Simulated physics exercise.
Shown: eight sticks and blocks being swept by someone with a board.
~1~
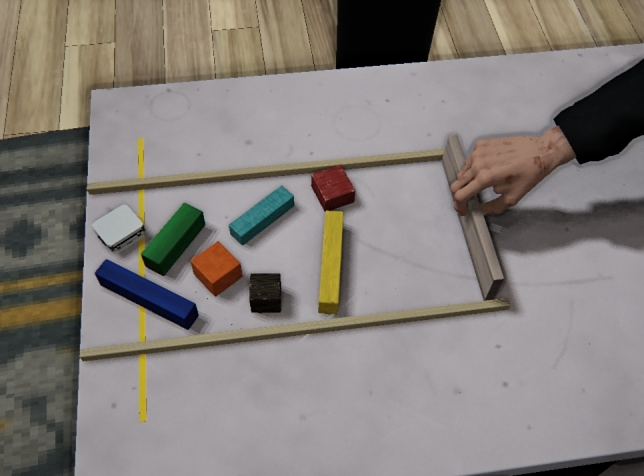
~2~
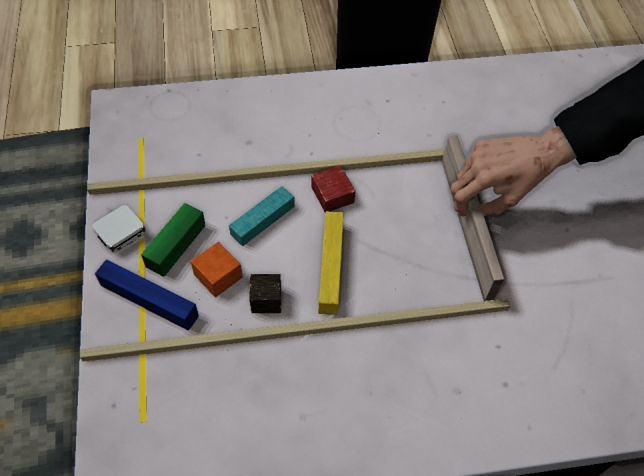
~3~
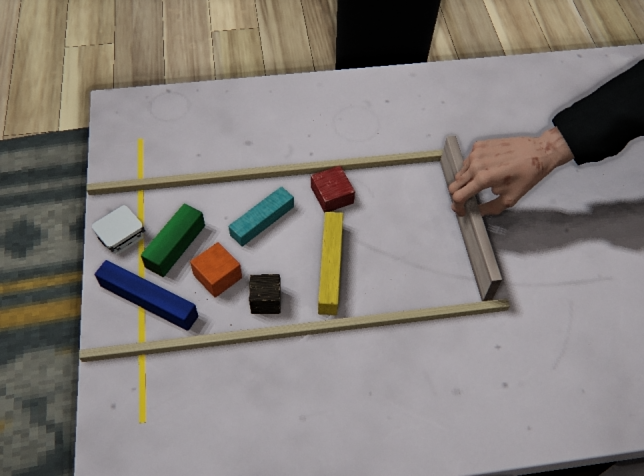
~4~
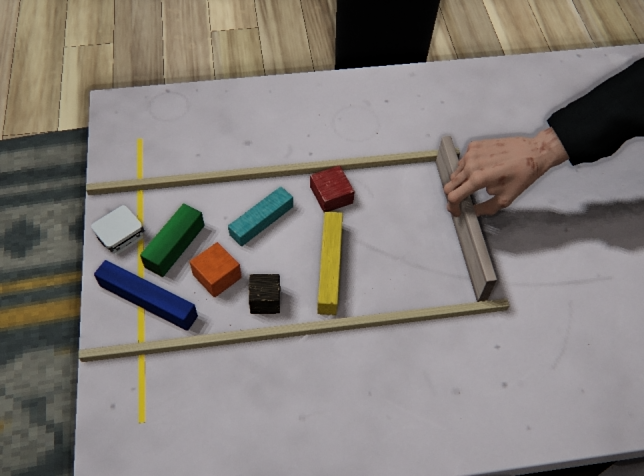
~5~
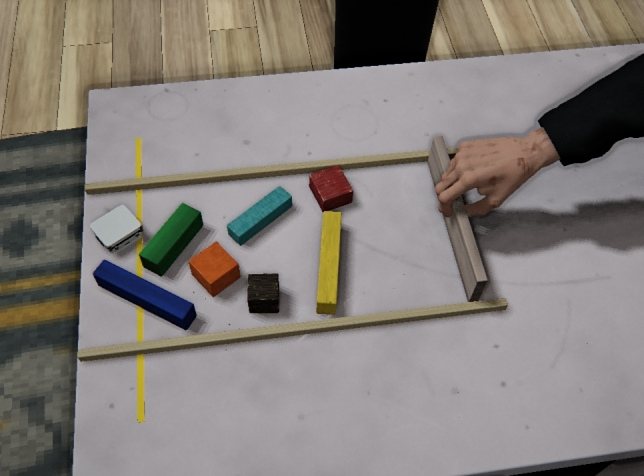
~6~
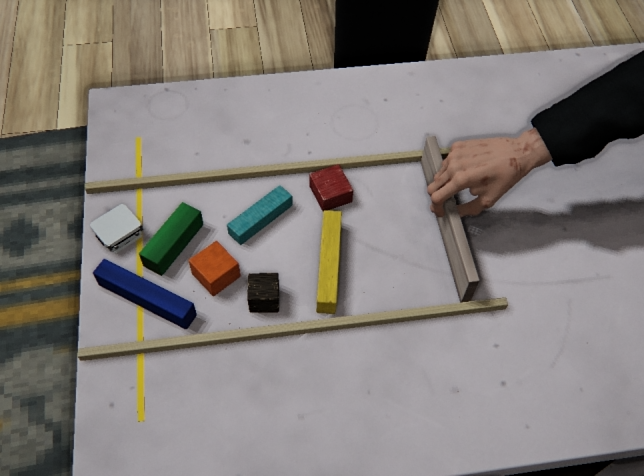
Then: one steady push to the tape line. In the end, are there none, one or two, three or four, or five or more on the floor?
The count of pieces that drop is three or four, then.
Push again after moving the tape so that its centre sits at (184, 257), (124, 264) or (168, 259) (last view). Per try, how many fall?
0, 3, 1.
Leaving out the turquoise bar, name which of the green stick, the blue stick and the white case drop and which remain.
Well, the green stick is left in place, the blue stick topples off and the white case topples off.
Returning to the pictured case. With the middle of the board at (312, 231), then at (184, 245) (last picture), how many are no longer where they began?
3 and 8.
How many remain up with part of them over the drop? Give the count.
That'd be 1.
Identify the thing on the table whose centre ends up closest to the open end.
The turquoise bar is foremost.
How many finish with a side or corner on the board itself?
My count gives 2.
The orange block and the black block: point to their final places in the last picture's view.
Final centres, in order: Near (100, 278), near (102, 314).
Early on, none off yet; white case at rest near (118, 230); blue stick at rest near (145, 294); green stick at rest near (172, 238).
A while later, none off yet; white case at rest near (118, 230); blue stick moving near (140, 294); green stick travelled a little near (155, 242).
Finally, the number that fall off is three or four; lost, green stick, blue stick and white case.
